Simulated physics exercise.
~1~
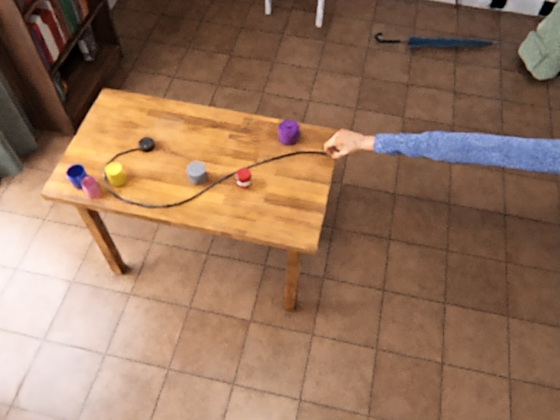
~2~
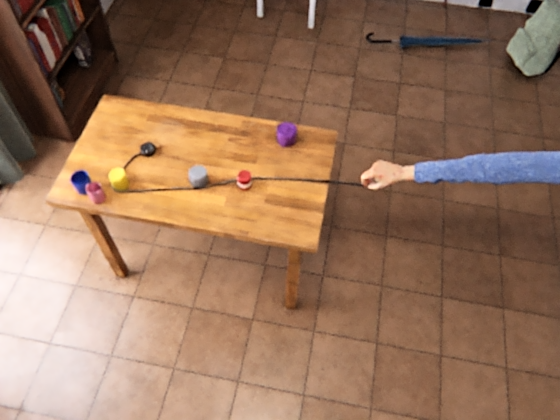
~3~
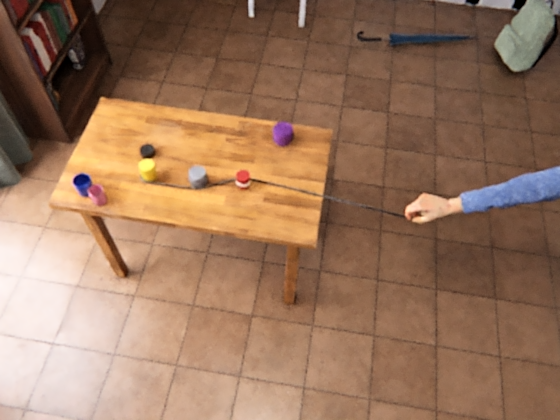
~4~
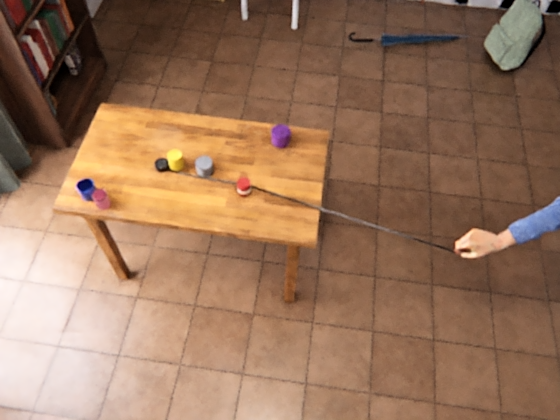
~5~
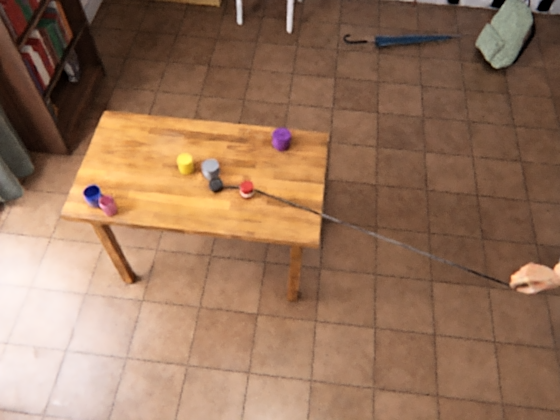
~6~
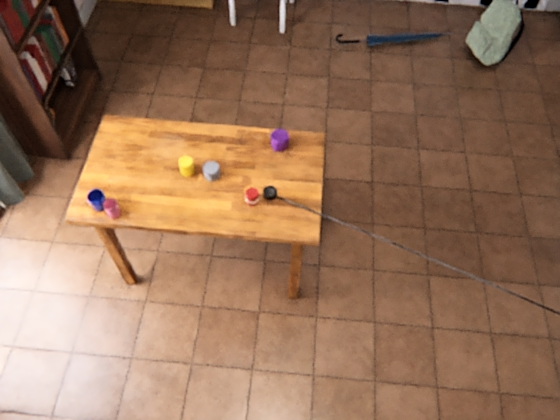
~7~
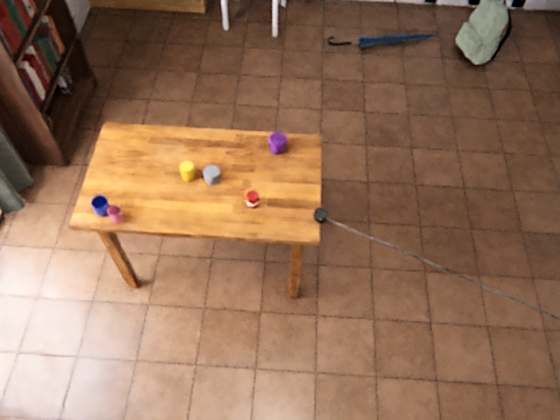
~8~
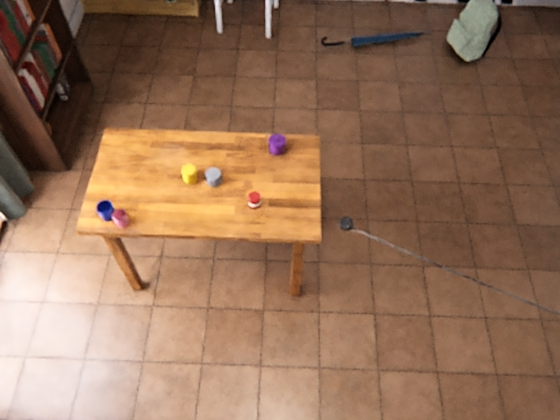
We see a hand pull a black cord rightward from a wooden table, drawing a round black base past small containers; the yellow tub is dragged well along toward the grey one, the red tin shifts a little, and the base leaves the right edge, still on its cord.
